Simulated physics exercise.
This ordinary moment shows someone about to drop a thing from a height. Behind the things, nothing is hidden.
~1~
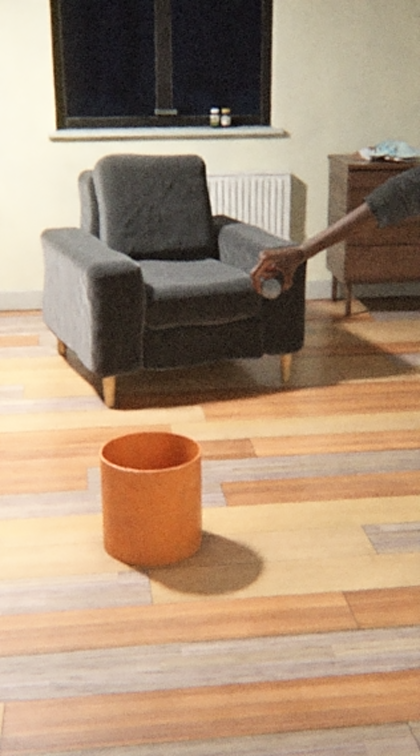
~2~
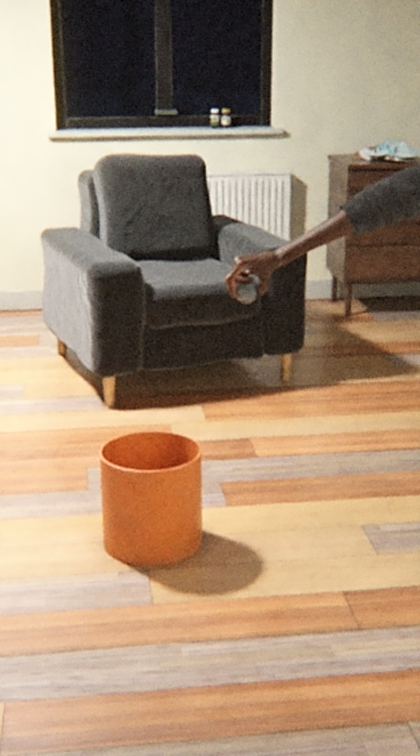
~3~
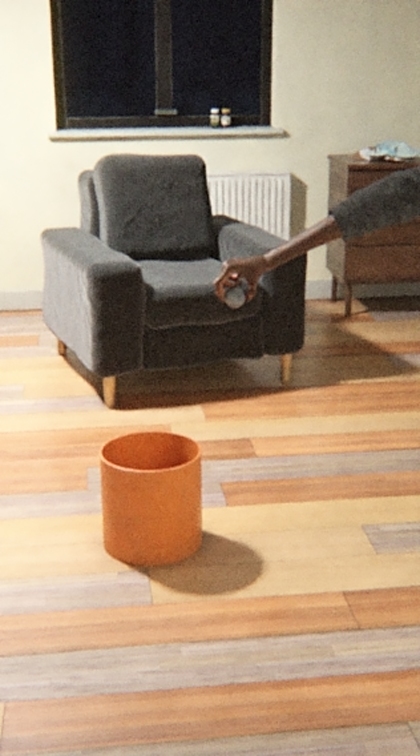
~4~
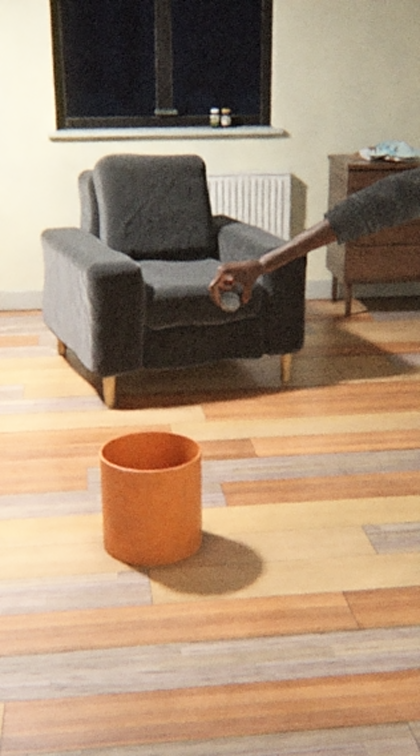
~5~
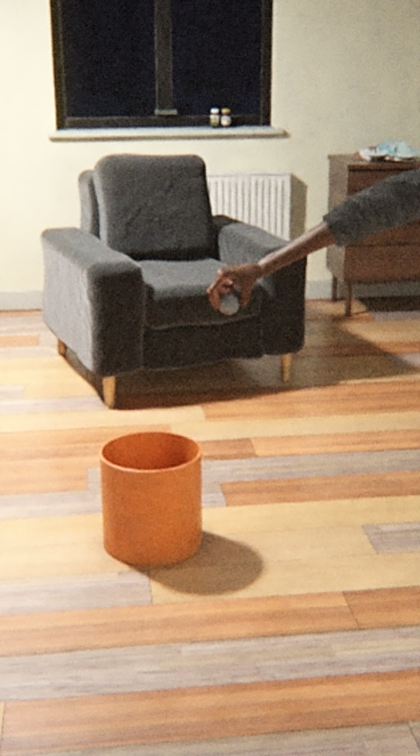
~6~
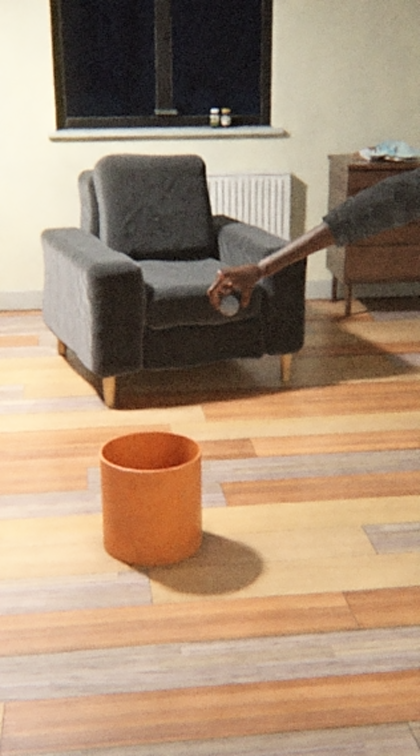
A hand holding a grey ball reaches in from the right, moves left and slightly down in front of a dark armchair, then slows and stays nearly still, with an orange bin standing on the wooden floor nearer the viewer.
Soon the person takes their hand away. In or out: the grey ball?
Let it go and it will land elsewhere.
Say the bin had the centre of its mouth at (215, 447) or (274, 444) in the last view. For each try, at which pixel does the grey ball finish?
It comes to rest at (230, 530) and (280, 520).
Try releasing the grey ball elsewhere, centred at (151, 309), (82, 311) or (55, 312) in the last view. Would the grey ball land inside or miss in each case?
In the first case it falls in, in the second it does not go in, in the third it does not go in.
Then, 0.28 s on from there, grey ball on its way down near (229, 406).
In the end, the grey ball misses, near (228, 529).
